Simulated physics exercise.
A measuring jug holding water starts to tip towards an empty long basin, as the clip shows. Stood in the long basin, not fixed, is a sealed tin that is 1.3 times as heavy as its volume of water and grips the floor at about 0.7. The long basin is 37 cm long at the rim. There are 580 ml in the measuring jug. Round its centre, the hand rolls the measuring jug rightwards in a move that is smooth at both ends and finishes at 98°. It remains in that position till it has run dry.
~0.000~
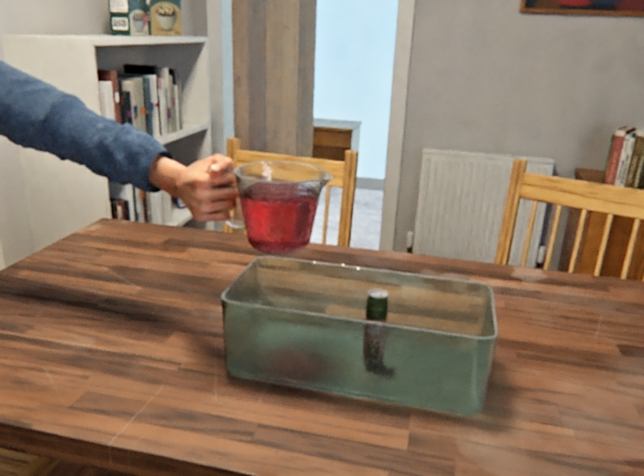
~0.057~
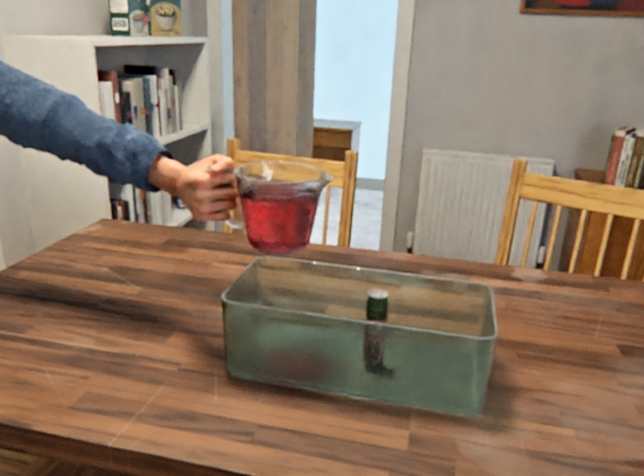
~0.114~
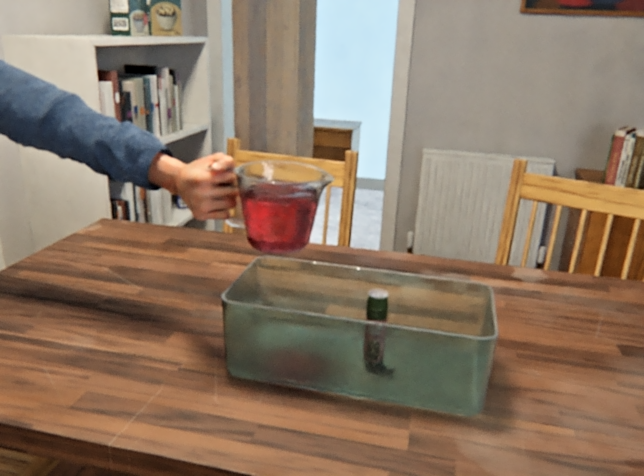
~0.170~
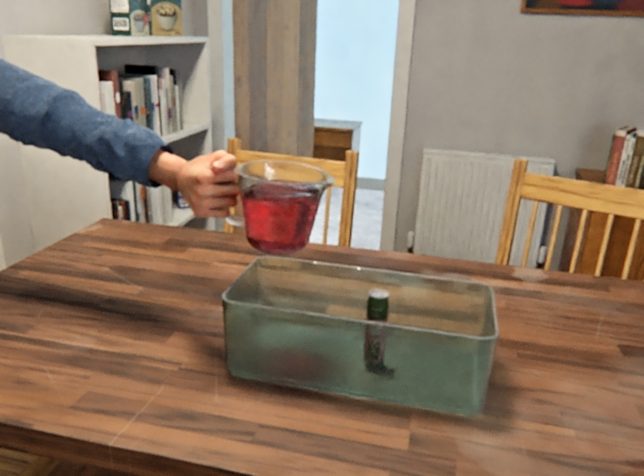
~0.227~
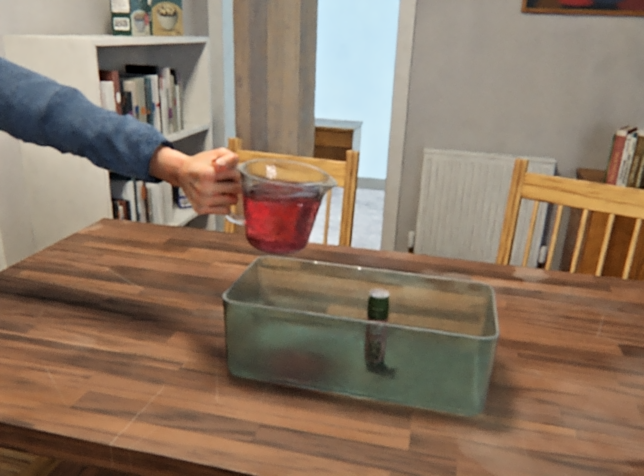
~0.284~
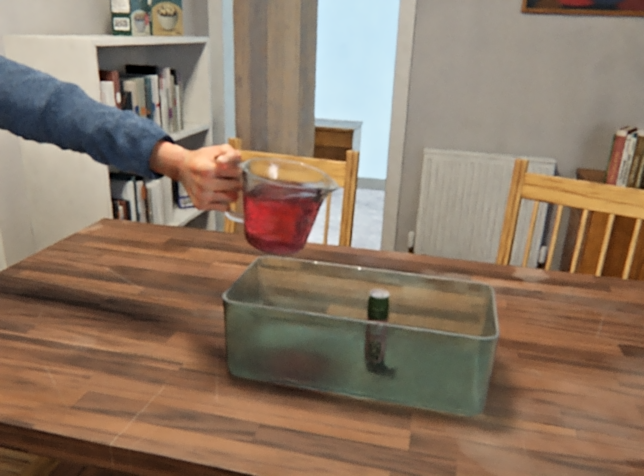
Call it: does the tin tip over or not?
It tips over.
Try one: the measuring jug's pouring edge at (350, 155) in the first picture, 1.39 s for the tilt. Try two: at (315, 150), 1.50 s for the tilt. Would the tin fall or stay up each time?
Run one: It does not tip. Run two: It does not tip.
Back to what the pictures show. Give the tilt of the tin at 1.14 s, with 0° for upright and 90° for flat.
I'd say it is close to 10 degrees off upright.
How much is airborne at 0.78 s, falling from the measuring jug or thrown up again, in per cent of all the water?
12 %.
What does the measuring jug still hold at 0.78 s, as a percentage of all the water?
Roughly 84 per cent.
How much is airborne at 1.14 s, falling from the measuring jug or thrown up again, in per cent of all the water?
About 14 % of the total.
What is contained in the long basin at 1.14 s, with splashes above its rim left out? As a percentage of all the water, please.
Value: Approx. 60 %.
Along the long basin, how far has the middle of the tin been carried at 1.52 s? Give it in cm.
Near 8 cm.
After 0.78 s the tilt is 56° and 84 per cent is still to pour; the tin stands where it began.
After 1.14 s the tilt is 88° and 25 per cent is still to pour; the tin leans 8°.
After 1.52 s the tilt is 98° and 1 per cent is still to pour; the tin lies on its side.
After 1.93 s the tilt is 98° and 0 per cent is still to pour; the tin lies on its side.
In the end the tin lies on its side.
